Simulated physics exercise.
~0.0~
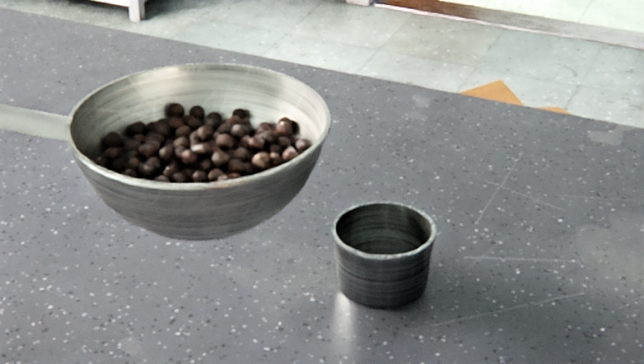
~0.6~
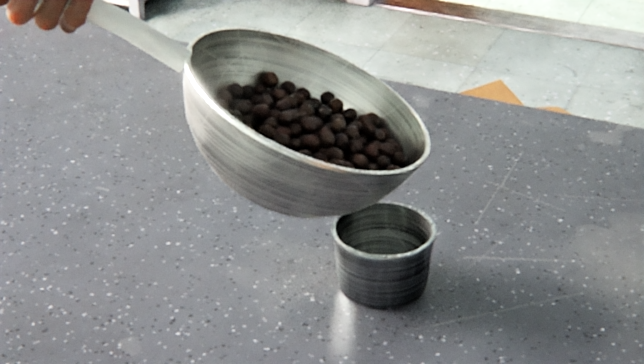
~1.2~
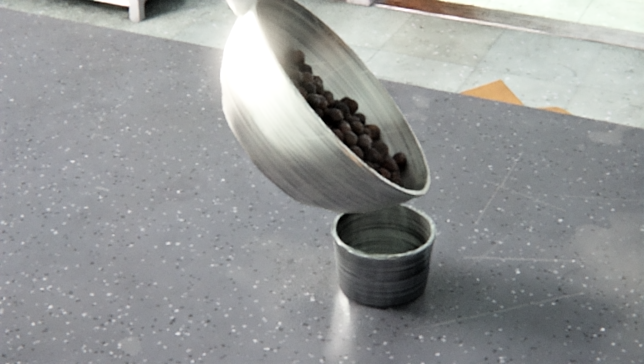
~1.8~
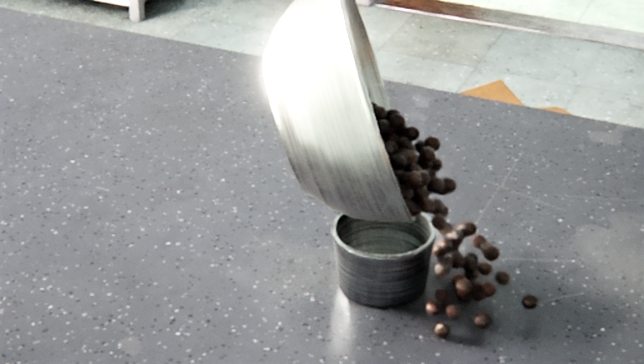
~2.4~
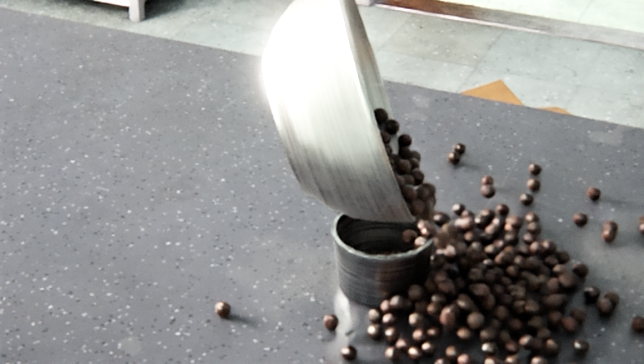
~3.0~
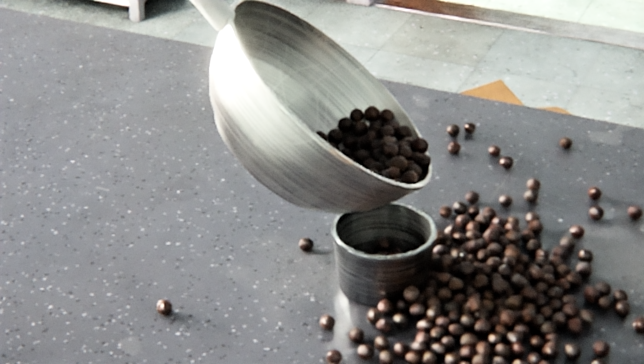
A speckled grey tabletop is seen from above at an angle, with pale floor tiles beyond it. On the left, a hand holds a streaked metallic bowl by its handle, filled with dark brown chocolate balls, while a small dark grey dish stands empty near the centre. The bowl moves right and tilts steeply above the dish. The balls spill over its rim, mostly missing the dish and scattering across the table to the right. The bowl then tips partway back, still holding some balls, with a few in the dish and most lying outside.
